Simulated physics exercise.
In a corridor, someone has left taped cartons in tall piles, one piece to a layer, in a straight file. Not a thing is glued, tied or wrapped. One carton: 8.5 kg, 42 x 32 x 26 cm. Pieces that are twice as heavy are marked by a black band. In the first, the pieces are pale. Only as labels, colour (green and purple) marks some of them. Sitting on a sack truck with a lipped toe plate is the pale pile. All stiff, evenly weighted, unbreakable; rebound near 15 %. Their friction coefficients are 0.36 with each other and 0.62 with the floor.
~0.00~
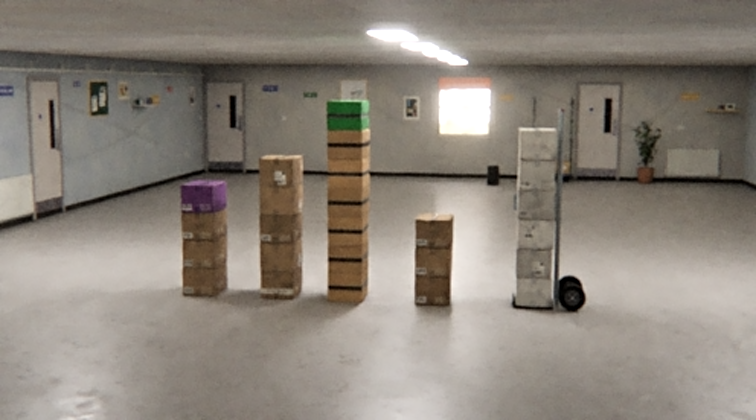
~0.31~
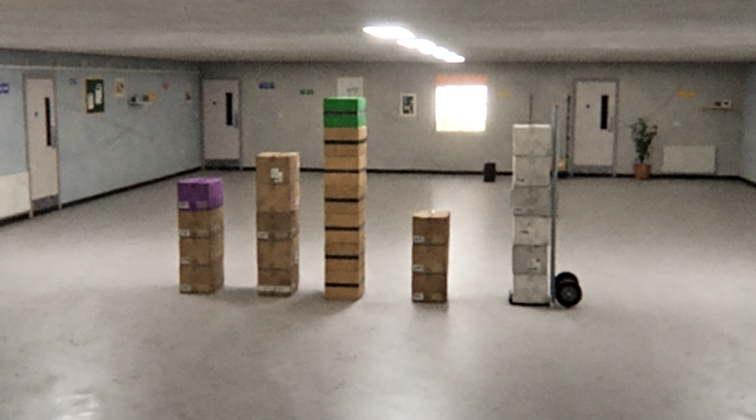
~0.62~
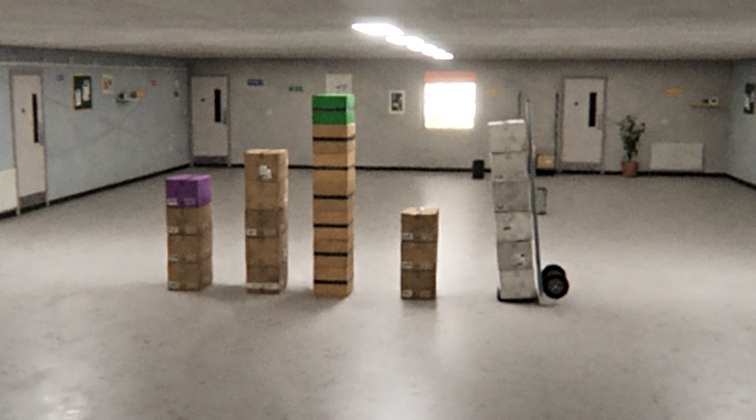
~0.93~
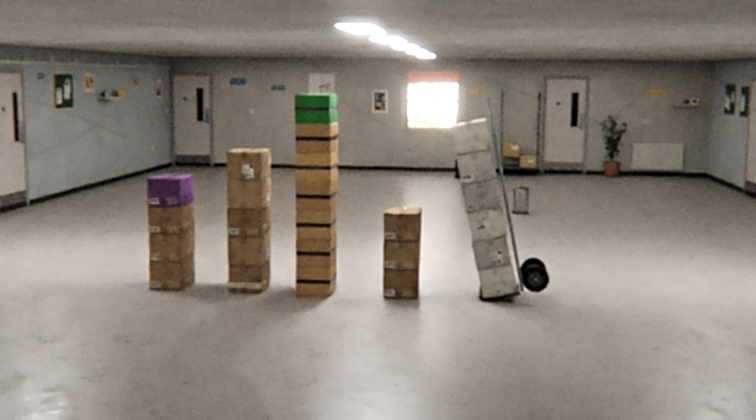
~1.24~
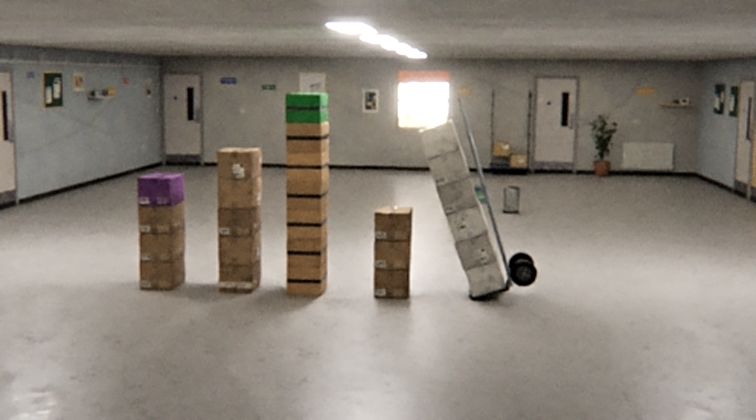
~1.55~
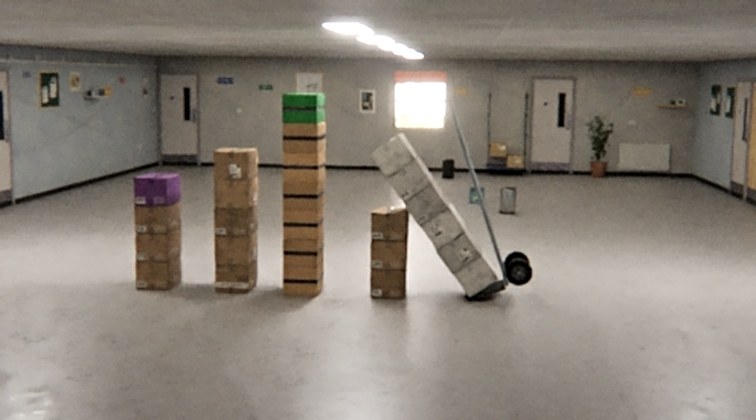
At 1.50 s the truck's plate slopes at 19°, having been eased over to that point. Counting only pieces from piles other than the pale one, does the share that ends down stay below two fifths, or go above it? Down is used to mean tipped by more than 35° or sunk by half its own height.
It stays below two fifths.
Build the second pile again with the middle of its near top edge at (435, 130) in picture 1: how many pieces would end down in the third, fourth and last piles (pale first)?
You'd get third 7, fourth 4 and last 4.
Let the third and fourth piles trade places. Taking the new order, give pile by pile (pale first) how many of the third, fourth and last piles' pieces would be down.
Pile by pile, you'd see third at 0, fourth at 0 and last at 0 down.
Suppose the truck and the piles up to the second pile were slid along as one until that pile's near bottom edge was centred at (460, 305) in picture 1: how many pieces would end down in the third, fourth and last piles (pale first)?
Pile by pile, you'd see third at 0, fourth at 0 and last at 0 down.
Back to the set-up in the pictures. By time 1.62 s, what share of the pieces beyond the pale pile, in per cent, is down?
0 percent by then.
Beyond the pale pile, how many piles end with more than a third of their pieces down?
That would be 0 of them.
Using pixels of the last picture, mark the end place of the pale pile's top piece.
The top piece finishes near (334, 278).
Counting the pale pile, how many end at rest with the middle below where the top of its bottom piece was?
Count: 3.
After 1.62 s, 6 of the pale pile down; none of the 19 other cartons down, 1 disturbed.
After 1.78 s, 5 of the pale pile down; none of the 19 other cartons down, 2 disturbed.
After 2.02 s, 6 of the pale pile down; none of the 19 other cartons down, 3 disturbed.
In the end (3.2 s), 6 of the pale pile down; none of the 19 other cartons down, 3 disturbed; green carton unmoved; purple carton unmoved. That is 0 per cent. From the last view, middles, green carton near (304, 108), purple carton near (158, 190).
